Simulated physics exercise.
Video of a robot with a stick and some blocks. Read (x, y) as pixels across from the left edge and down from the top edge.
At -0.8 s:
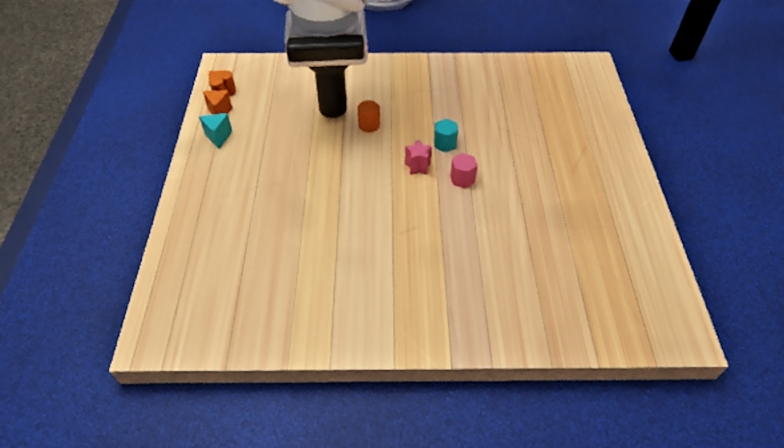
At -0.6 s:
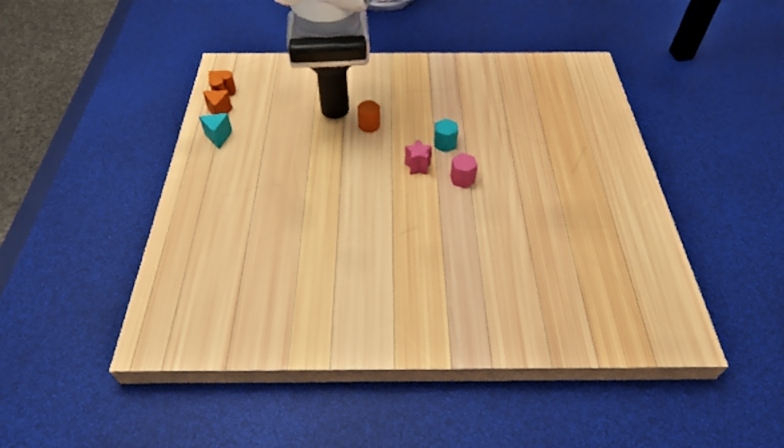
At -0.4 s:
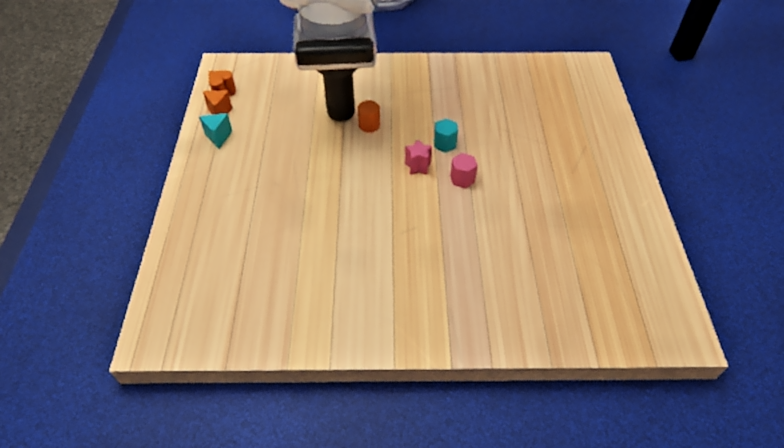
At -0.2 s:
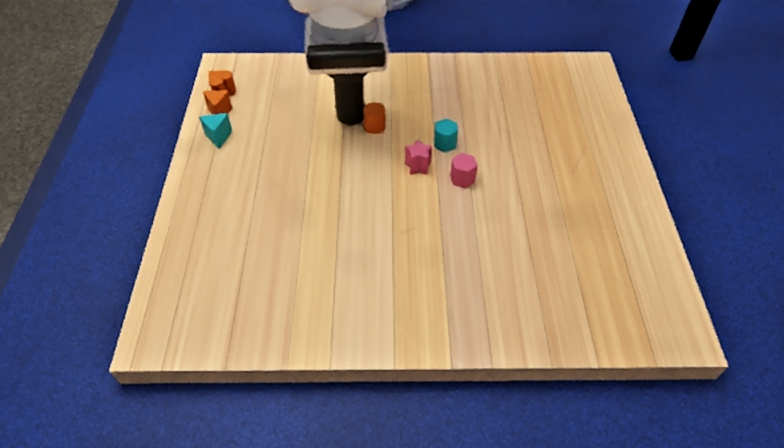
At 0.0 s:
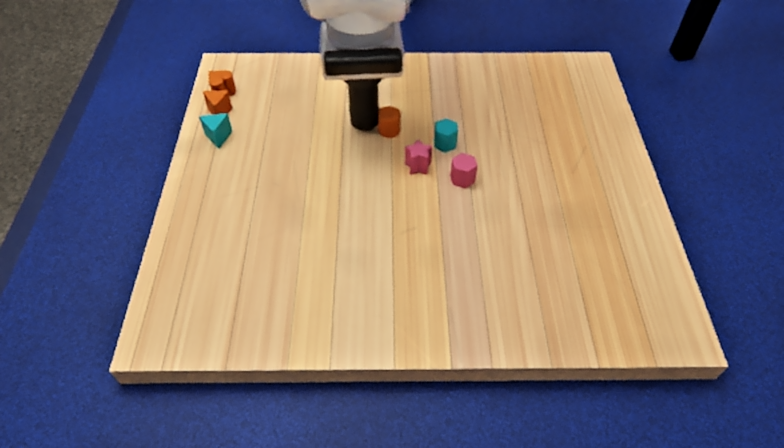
Robot arm with a black stick moving right across a wooden board, nudging an orange cylinder toward pink and turquoise blocks.
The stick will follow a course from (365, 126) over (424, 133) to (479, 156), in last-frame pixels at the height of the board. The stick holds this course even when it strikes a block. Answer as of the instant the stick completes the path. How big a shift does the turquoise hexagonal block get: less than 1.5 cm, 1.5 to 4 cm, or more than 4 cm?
The distance will be above 4 cm.
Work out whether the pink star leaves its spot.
Stays where it is.
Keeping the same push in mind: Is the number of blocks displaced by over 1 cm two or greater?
Final answer: Yes.
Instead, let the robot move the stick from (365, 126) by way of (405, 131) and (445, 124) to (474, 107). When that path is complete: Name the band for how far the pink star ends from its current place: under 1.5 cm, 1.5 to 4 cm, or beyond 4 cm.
Movement: Under 1.5 cm.
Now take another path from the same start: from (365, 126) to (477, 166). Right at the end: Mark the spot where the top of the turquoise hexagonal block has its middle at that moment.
Near (475, 127).
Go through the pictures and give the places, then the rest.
Stick tip at (333, 109); block tops, orange cylinder at (369, 107); pink star at (419, 149); turquoise hexagonal block at (447, 126); pink hexagonal block at (465, 162), in the first picture.
Stick at (335, 110); blocks unchanged, in the second picture.
Stick at (341, 112); blocks unchanged, in the third picture.
Stick at (351, 116); orange cylinder at (374, 109), in the fourth picture.
Stick at (365, 121); orange cylinder at (390, 113); pink star at (419, 149); turquoise hexagonal block at (447, 126); pink hexagonal block at (465, 162), in the fifth picture.
On the path given first. One third of the way, stick at (406, 126); orange cylinder at (431, 120); turquoise hexagonal block at (453, 128).
Two thirds of the way, stick at (444, 135); orange cylinder at (472, 127); turquoise hexagonal block at (487, 141), turned 75° clockwise.
At the end, stick at (479, 151); orange cylinder at (507, 133); pink star in place; turquoise hexagonal block at (506, 149), turned 160° clockwise; pink hexagonal block in place.
